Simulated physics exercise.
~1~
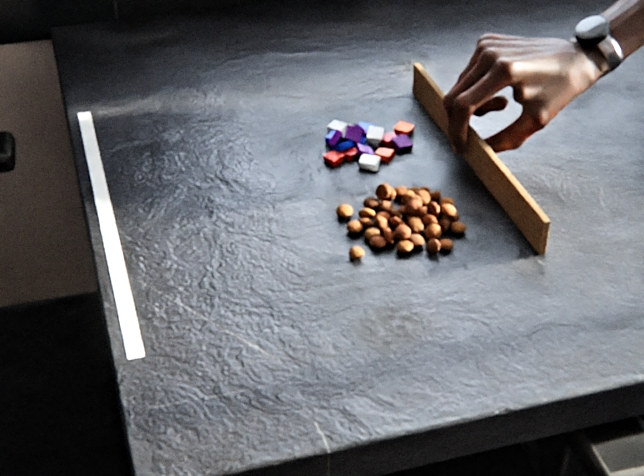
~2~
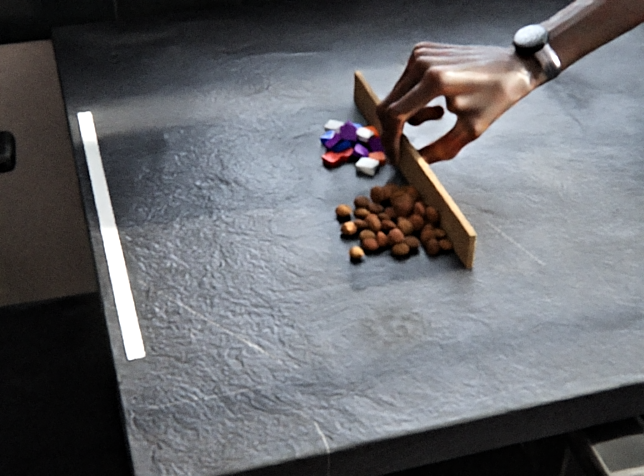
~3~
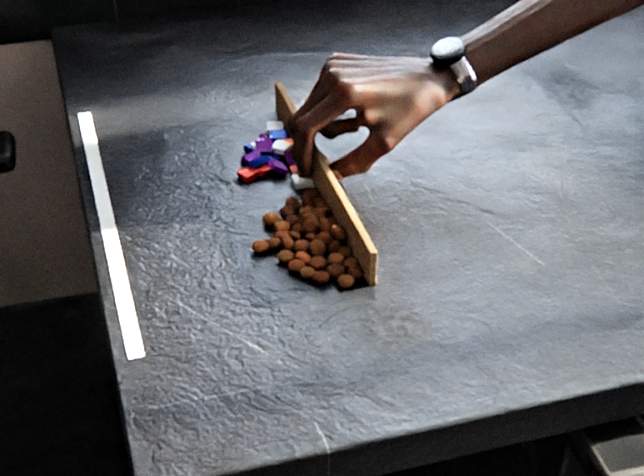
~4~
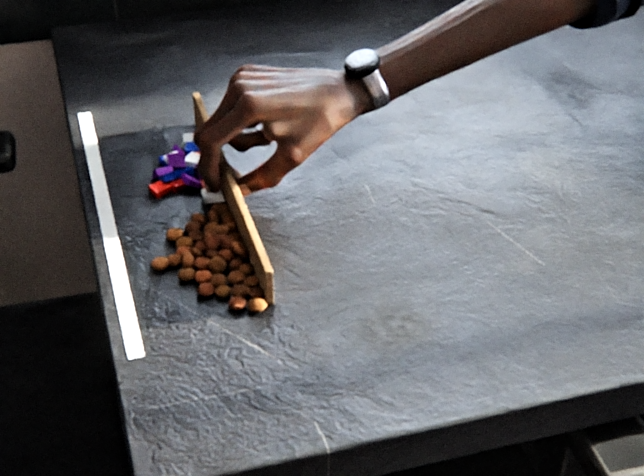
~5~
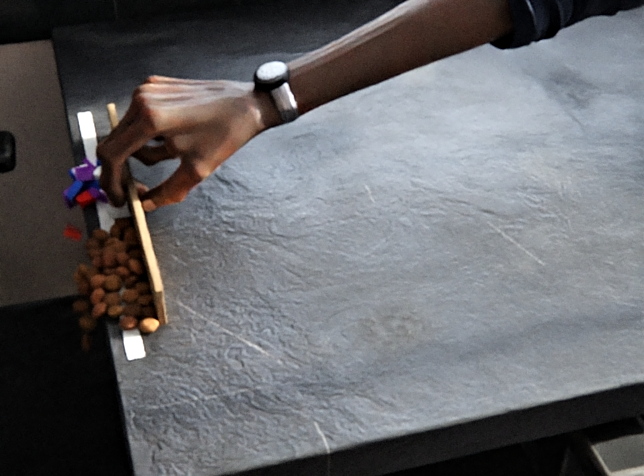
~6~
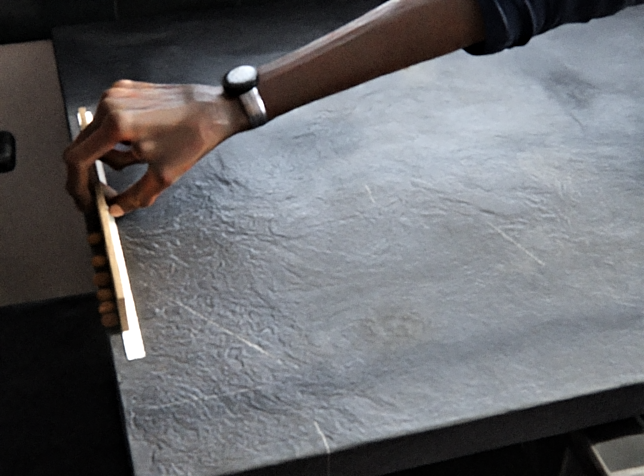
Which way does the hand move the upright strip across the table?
The hand moves the strip to the left, towards the white tape at the table's edge.
